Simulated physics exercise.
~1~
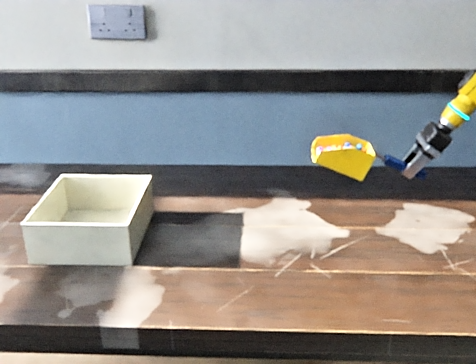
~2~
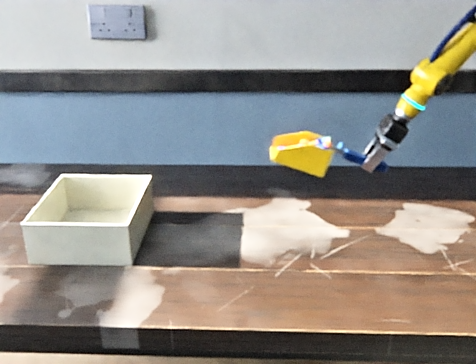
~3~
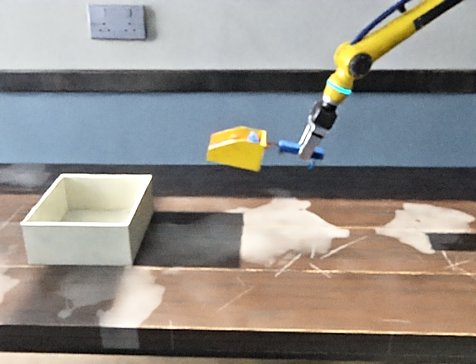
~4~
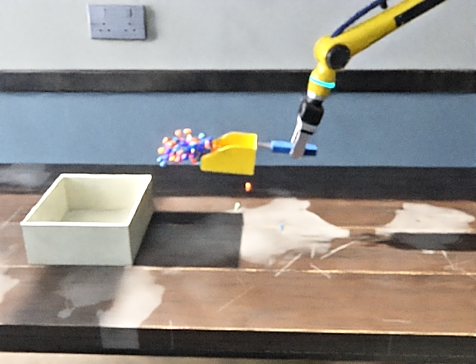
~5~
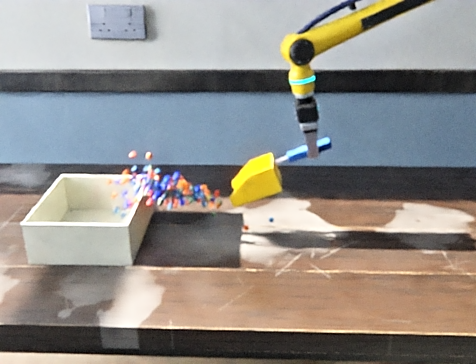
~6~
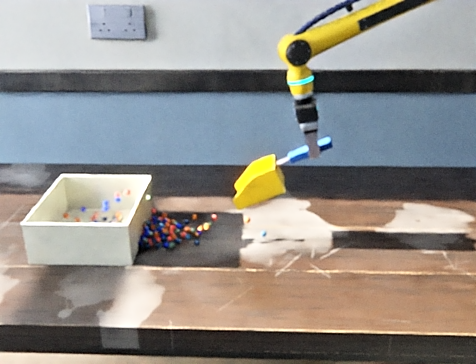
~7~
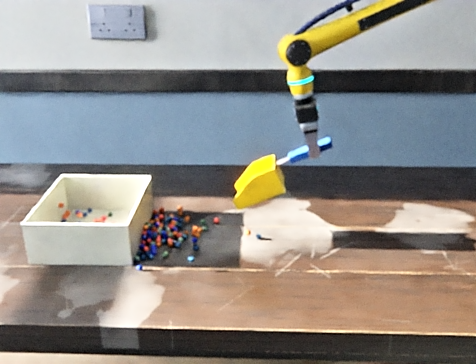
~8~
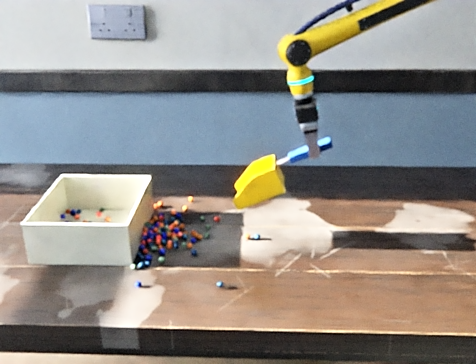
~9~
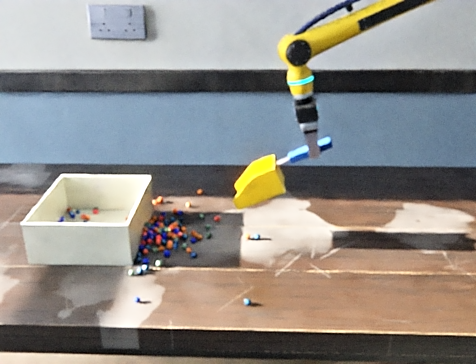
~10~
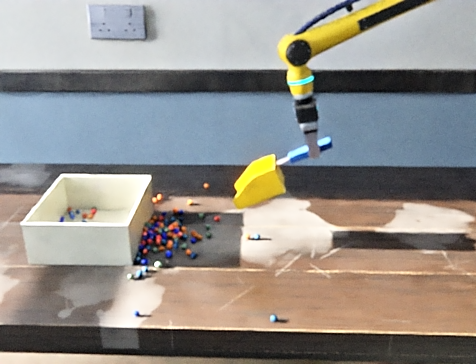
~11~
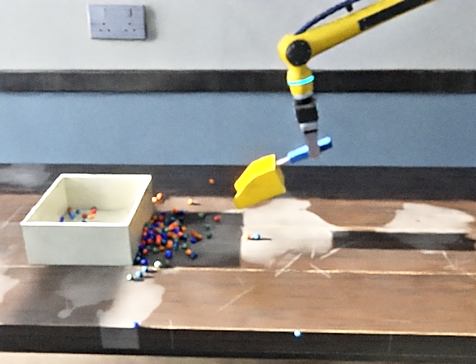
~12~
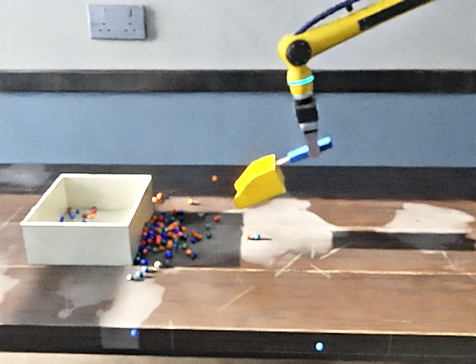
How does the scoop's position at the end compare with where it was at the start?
At the end the scoop is further to the left, closer to the pale box, and slightly lower than where it started.
